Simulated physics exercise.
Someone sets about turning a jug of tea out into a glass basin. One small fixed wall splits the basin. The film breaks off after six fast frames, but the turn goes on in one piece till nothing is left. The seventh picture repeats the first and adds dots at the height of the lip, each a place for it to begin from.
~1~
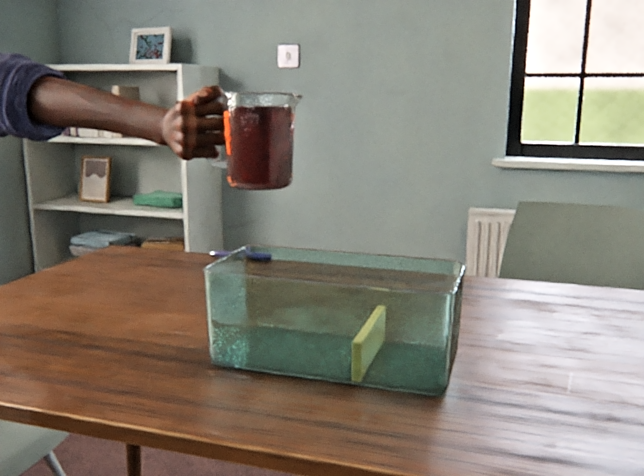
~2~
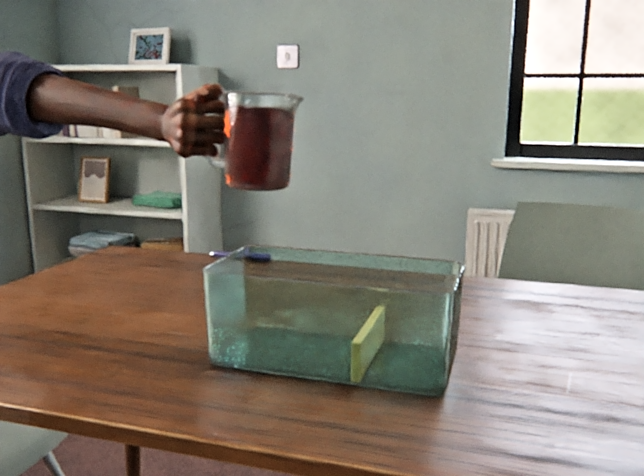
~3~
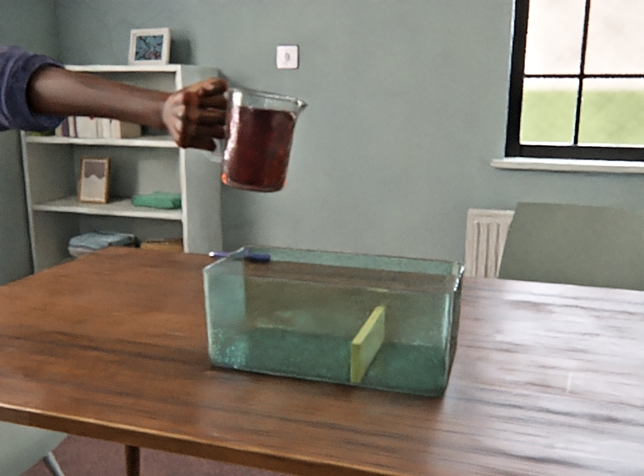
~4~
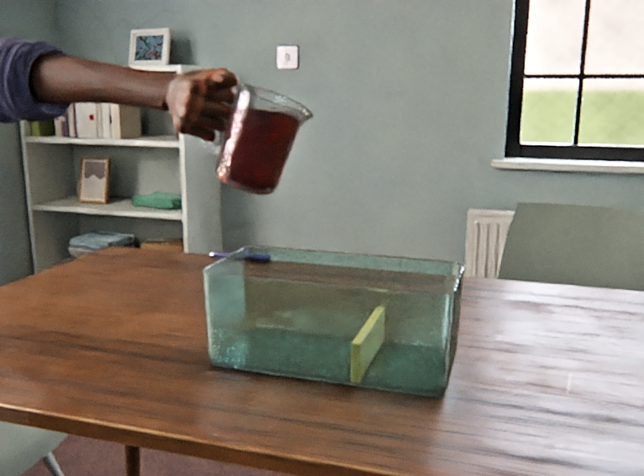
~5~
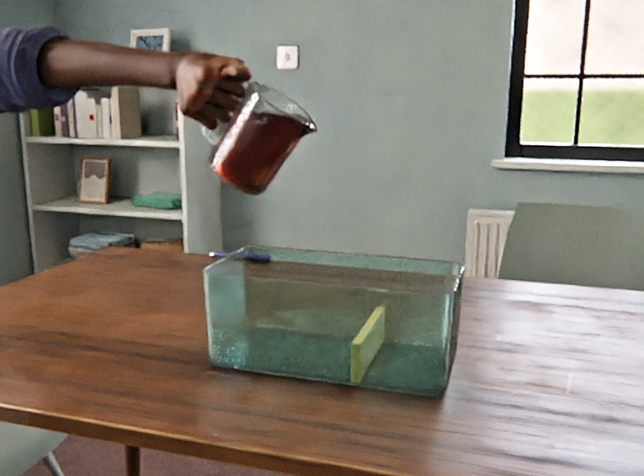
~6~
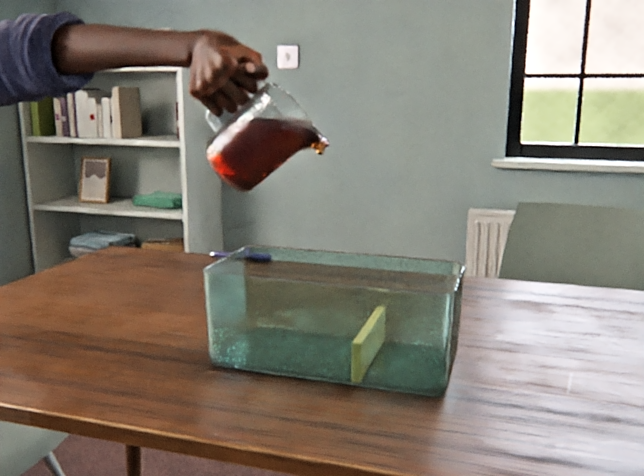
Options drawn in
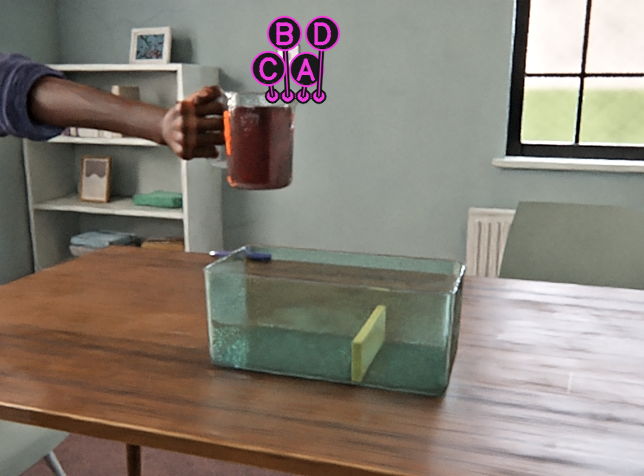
At the start, a hand holds a glass jug of dark reddish tea upright above a glass basin with a low yellow-green wall inside, on a wooden table. The hand gradually tilts the jug to the right, more and more steeply, until tea just slips over its lip.
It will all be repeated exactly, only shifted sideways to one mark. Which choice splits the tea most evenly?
Spot D does it best.
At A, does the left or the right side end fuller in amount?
The left one.
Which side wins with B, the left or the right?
The left one.
In magenta, A at (303, 96); B at (287, 96); C at (272, 95); D at (318, 96).
With A, about 81 % ends left of the wall and 13 % right of it; 5 % is lost outside.
With B, about 91 % ends left of the wall and 4 % right of it; 5 % is lost outside.
With C, about 90 % ends left of the wall and 5 % right of it; 5 % is lost outside.
With D, about 49 % ends left of the wall and 50 % right of it.
